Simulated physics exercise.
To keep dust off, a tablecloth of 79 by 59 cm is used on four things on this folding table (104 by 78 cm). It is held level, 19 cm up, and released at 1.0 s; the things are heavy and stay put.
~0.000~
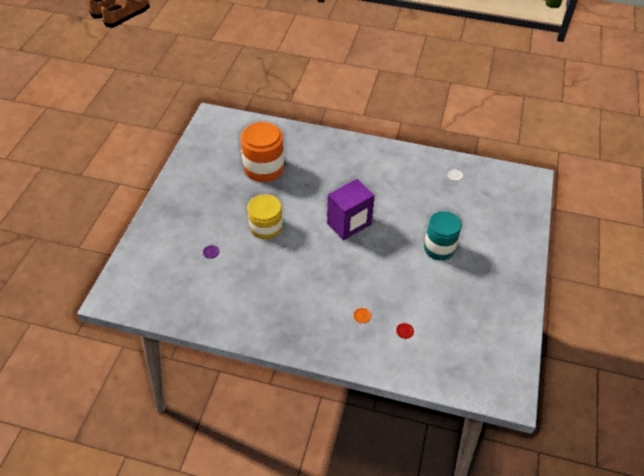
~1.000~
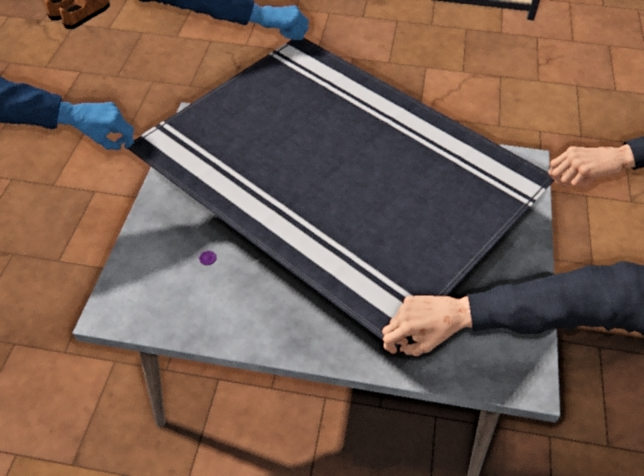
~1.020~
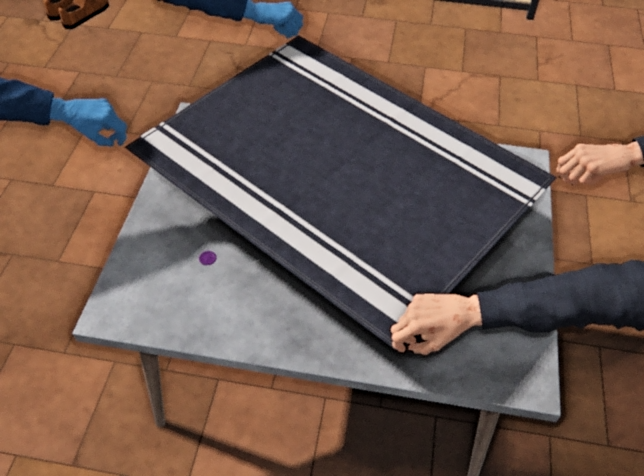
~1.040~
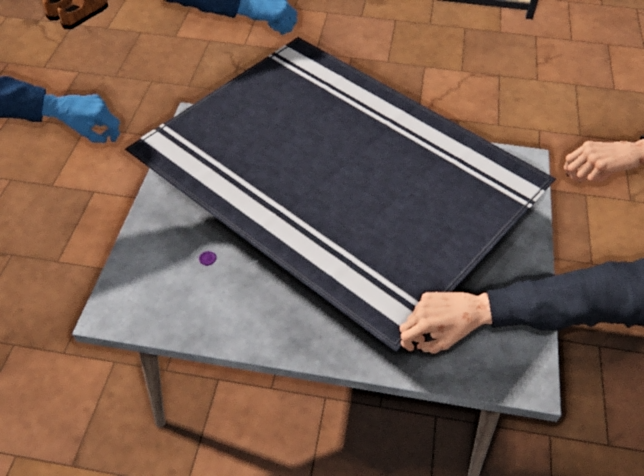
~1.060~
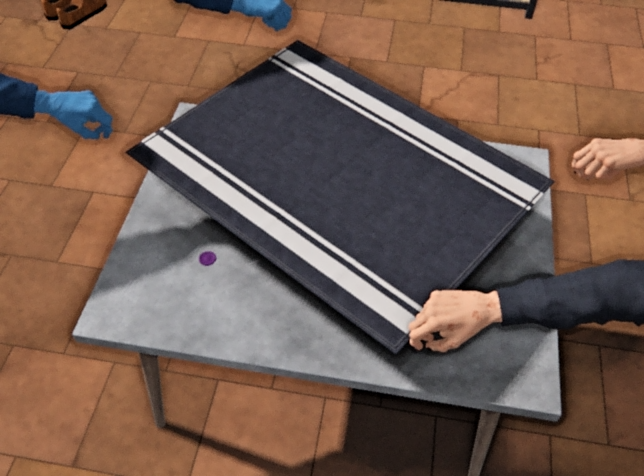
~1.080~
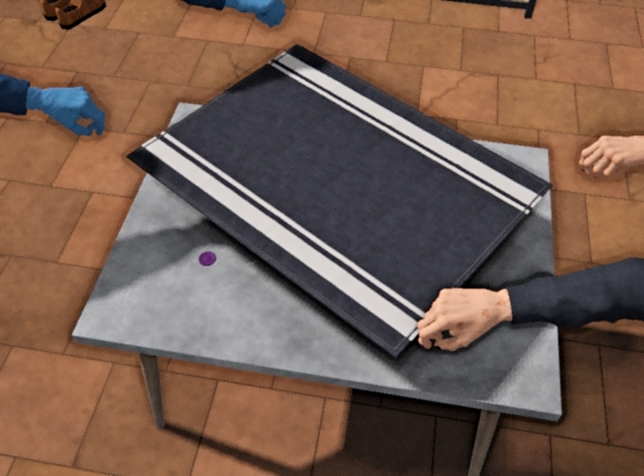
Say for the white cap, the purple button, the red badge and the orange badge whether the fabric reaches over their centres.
The white cap stays uncovered, the purple button still shows, the red badge gets covered, the orange badge gets covered.
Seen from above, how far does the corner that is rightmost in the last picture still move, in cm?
About 4 cm.
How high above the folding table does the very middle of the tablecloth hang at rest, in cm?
About 12 cm.
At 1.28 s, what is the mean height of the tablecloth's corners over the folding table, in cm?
Some 0 cm up.
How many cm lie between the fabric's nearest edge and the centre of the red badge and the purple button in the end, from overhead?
About 2 cm, 4 cm.
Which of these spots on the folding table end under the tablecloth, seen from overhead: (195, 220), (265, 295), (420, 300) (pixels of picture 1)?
The first remains in the open; the second remains in the open; the third vanishes under it.
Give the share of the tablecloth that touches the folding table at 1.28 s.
Some 30 per cent.
By 1.3 s, 30 % of it is down, spanning 89 by 75 cm, above red badge, orange badge.
By 1.5 s, 35 % of it is down, spanning 88 by 79 cm, above red badge, orange badge.
By 1.7 s, 35 % of it is down, spanning 89 by 80 cm, above red badge, orange badge.
By 1.9 s, 35 % of it is down, spanning 89 by 80 cm, above red badge, orange badge.
By 2.7 s, 35 % of it is down, spanning 89 by 79 cm, above red badge, orange badge.
